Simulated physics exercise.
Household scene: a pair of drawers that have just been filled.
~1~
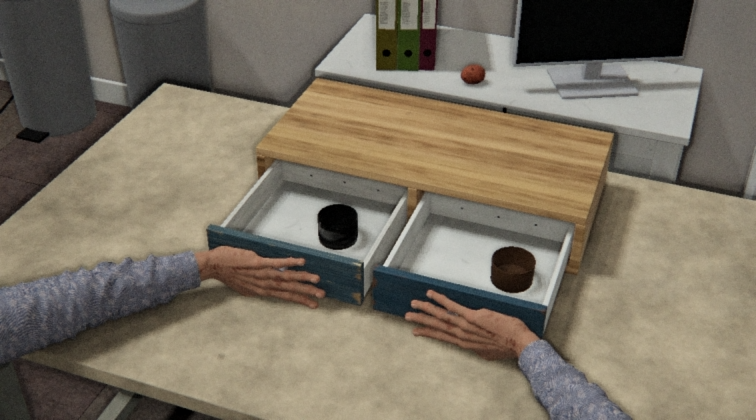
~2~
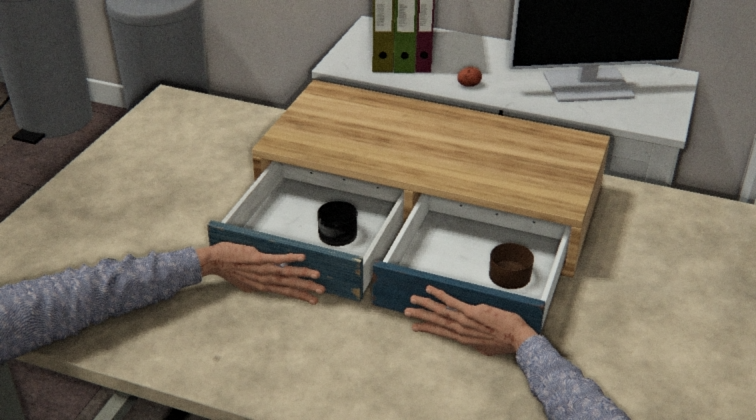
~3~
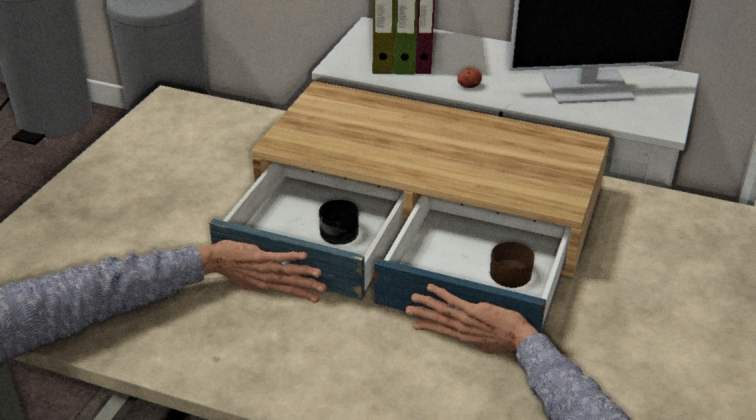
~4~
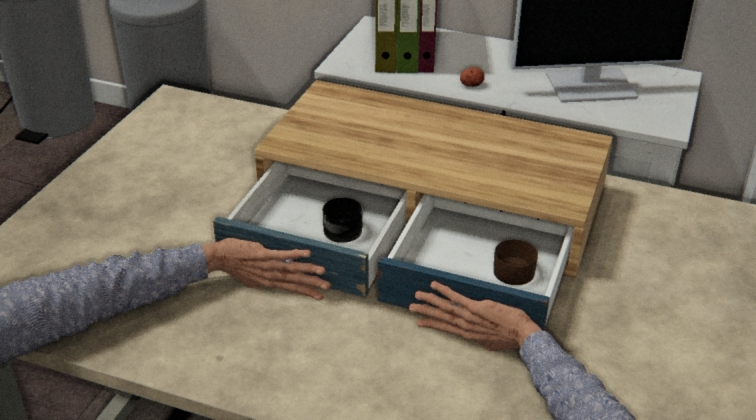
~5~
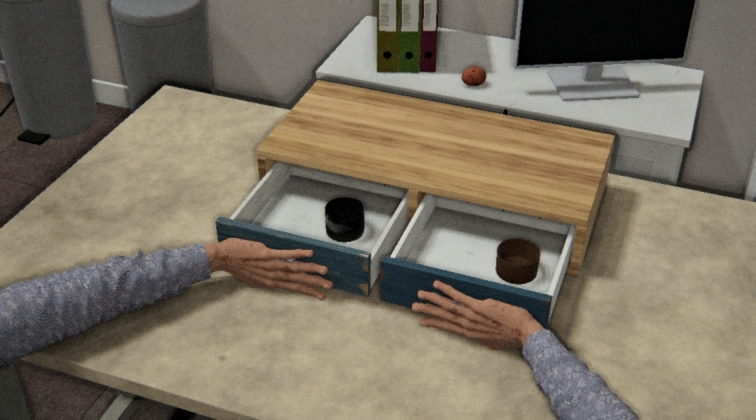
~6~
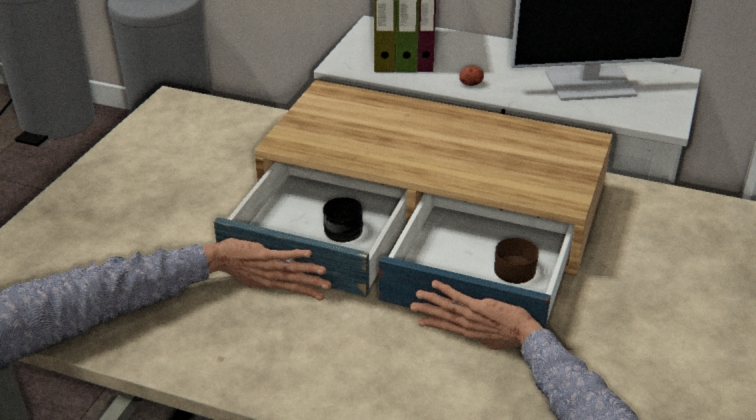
On a desk, two hands rest at two open drawers holding beakers, barely moving.
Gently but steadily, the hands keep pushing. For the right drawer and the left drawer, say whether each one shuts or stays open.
My prediction: I think the right drawer gets pushed shut. I think the left drawer gets pushed shut.
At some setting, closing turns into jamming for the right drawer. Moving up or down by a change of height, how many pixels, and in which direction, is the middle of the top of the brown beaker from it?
Roughly 20 pixels upward.
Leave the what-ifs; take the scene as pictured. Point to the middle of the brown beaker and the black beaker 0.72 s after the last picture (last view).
My best guess is around (534, 214) for the first and (368, 183) for the second.
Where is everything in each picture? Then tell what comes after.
Right drawer (478, 261) wide open; left drawer (314, 222) wide open; black beaker (338, 227), in the first picture.
Left drawer (314, 219) wide open; brown beaker (511, 266), in the second picture.
Right drawer (477, 256) wide open; chest (432, 172), in the third picture.
Left drawer (319, 216) wide open; black beaker (343, 220), in the fourth picture.
Right drawer (483, 253) wide open; brown beaker (518, 262), in the fifth picture.
Right drawer (482, 252) wide open; left drawer (320, 215) wide open; chest (435, 170), in the sixth picture.
Then, 0.42 s after the last picture, right drawer about half in; left drawer starting in.
Then, 0.72 s after the last picture, right drawer nearly in; left drawer about half in.
At rest, the right drawer goes all the way in; the left drawer goes all the way in.
